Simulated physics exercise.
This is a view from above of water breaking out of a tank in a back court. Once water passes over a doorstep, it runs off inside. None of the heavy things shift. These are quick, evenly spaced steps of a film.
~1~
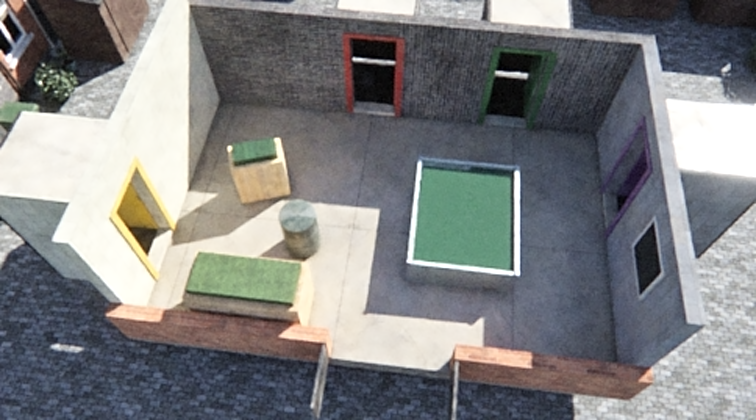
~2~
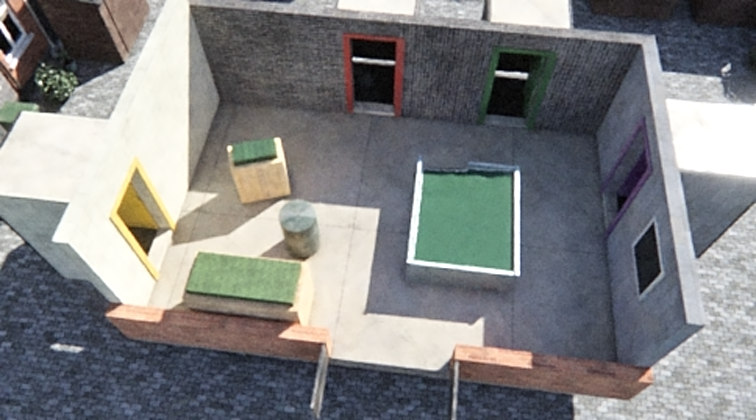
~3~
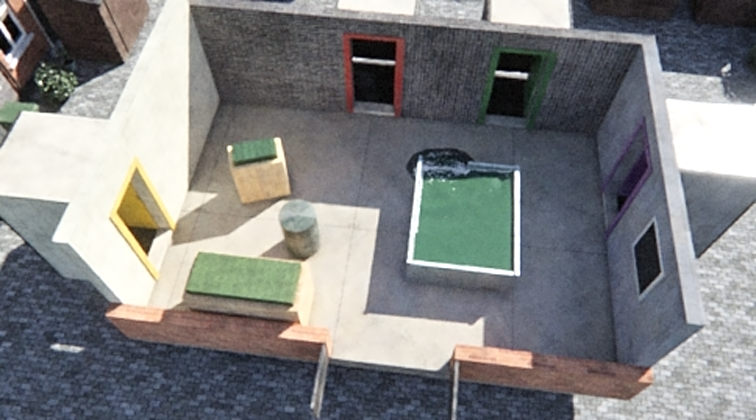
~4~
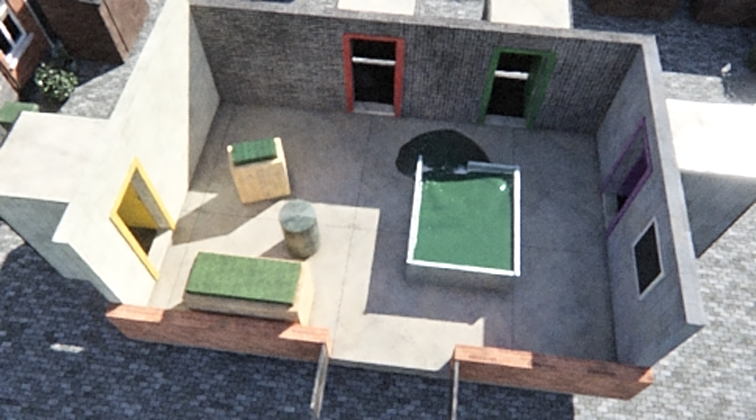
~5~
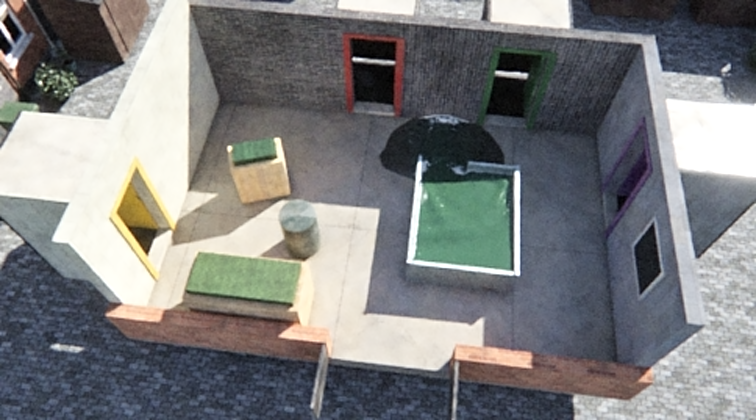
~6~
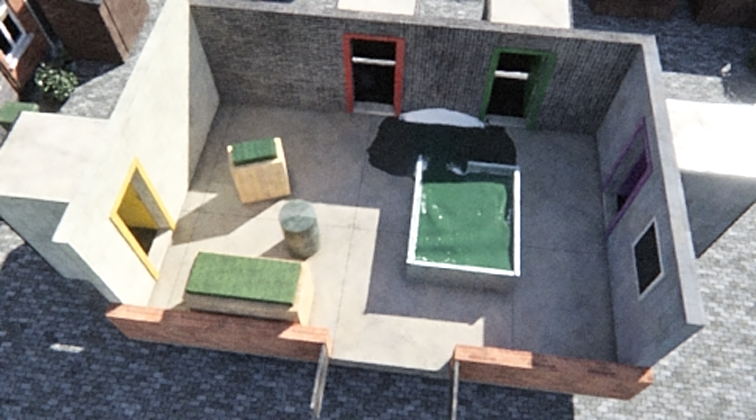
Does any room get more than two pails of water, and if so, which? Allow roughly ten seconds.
Result: Red door: Over the line on that one; yellow door: Not over the line on that one; purple door: Not over the line on that one; green door: Over the line on that one.
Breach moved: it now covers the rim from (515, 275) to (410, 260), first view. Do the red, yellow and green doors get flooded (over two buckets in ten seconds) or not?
Against the threshold, red door misses it, yellow door misses it, green door beats it.
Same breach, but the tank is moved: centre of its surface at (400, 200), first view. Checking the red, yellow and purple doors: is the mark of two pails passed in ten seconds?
Result: Red door tops the limit, yellow door stays inside the limit, purple door stays inside the limit.
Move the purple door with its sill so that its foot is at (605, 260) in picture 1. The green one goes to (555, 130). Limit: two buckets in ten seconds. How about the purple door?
So then the purple door doesn't reach it.
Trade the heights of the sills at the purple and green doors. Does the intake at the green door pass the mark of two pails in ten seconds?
Green passes that mark.
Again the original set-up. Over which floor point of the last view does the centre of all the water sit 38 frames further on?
Close to pixel (394, 200).
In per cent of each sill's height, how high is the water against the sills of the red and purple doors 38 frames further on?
100 and 70 %, in that order.
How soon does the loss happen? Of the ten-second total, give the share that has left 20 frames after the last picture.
Approximately 60 %.
A moment on, water covers 15 % of the floor; the red door under two buckets in, the yellow door not reached, the purple door not reached, the green door under two buckets in.
Next, water covers 25 % of the floor; the red door over two buckets in, the yellow door not reached, the purple door not reached, the green door over two buckets in.
Then, water covers 40 % of the floor; the red door over two buckets in, the yellow door not reached, the purple door wet at the sill, nothing in, the green door over two buckets in.
Later, water covers 70 % of the floor; the red door over two buckets in, the yellow door wet at the sill, nothing in, the purple door wet at the sill, nothing in, the green door far over two buckets in.
In the end, water covers 90 % of the floor; the red door over two buckets in, the yellow door under two buckets in, the purple door wet at the sill, nothing in, the green door far over two buckets in.
